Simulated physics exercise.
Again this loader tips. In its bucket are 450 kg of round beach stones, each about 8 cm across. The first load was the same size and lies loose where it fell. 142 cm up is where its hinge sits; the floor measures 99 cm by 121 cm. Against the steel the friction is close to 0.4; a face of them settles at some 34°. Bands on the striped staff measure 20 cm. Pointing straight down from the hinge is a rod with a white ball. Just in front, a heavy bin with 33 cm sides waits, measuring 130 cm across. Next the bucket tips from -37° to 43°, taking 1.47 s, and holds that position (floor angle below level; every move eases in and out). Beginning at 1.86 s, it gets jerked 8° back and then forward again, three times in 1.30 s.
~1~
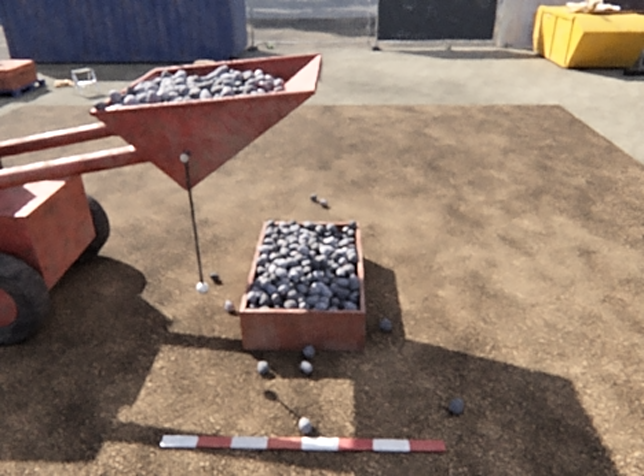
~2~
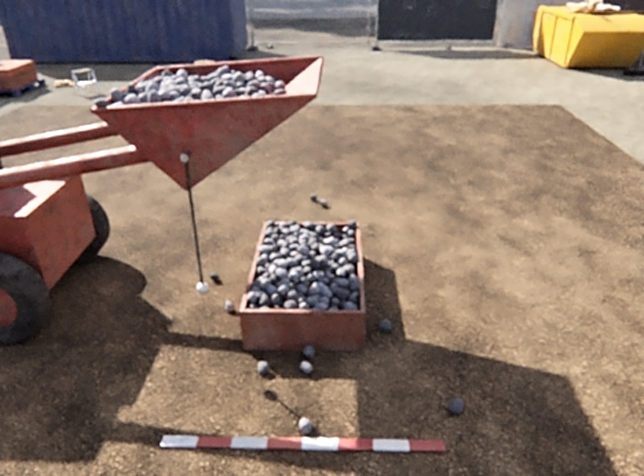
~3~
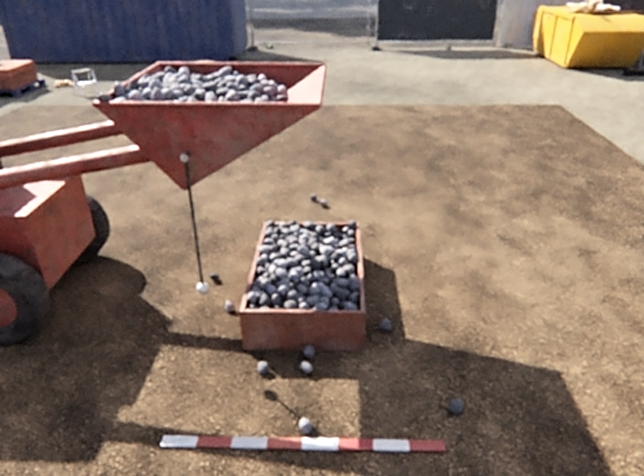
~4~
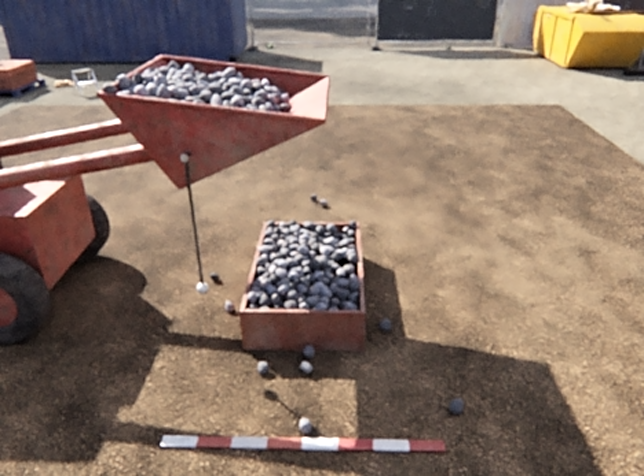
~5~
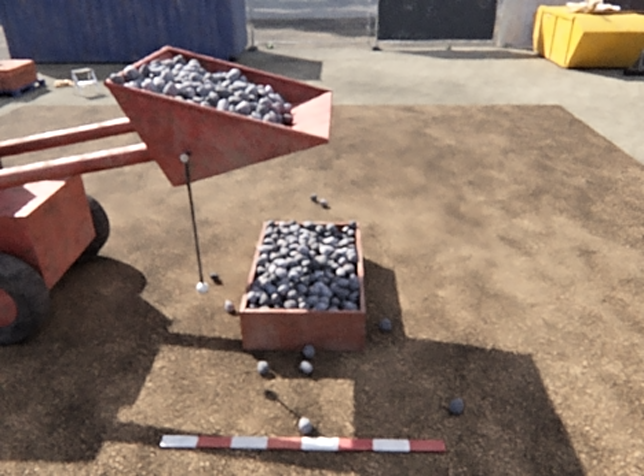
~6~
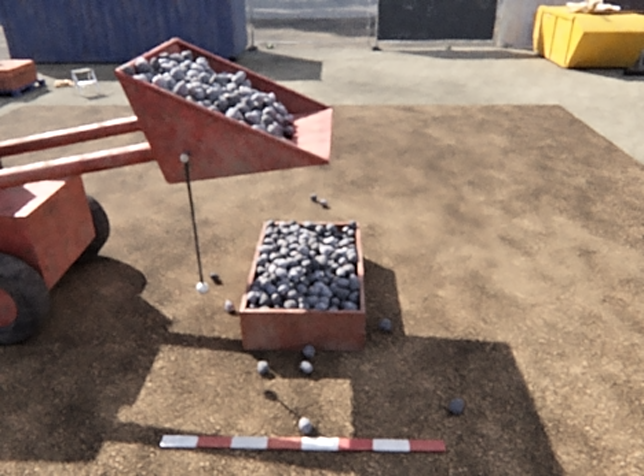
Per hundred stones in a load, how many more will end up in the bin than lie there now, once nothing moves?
Roughly 36 more per hundred.
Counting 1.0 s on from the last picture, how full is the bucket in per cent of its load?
Close to 30 in a hundred.
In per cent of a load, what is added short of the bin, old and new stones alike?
0 in a hundred.
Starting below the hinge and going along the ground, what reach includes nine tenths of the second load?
I'd say close to 190 centimetres ahead of it.
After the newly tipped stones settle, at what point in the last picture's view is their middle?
Middle: Approx. (370, 292) px.
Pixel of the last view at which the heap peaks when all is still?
I'd say somewhere near (317, 243).
Then, 0.5 s after the last picture the floor is at 30°; in per cent of one load, 98 in the bucket, 100 in the bin, 2 beside or beyond the bin; the foremost stones are at (367, 286).
Then, 1.0 s after the last picture the floor is at 43°; in per cent of one load, 32 in the bucket, 157 in the bin, 10 beside or beyond the bin; the foremost stones are at (403, 286).
Then, 3.0 s after the last picture the floor is at 43°; in per cent of one load, 0 in the bucket, 1 short of the bin, 134 in the bin, 66 beside or beyond the bin; the foremost stones are at (643, 297).
Then, 5.7 s after the last picture the floor is at 43°; in per cent of one load, 0 in the bucket, 1 short of the bin, 134 in the bin, 66 beside or beyond the bin; the foremost stones are at (643, 297). Net gain in the bin, 36.
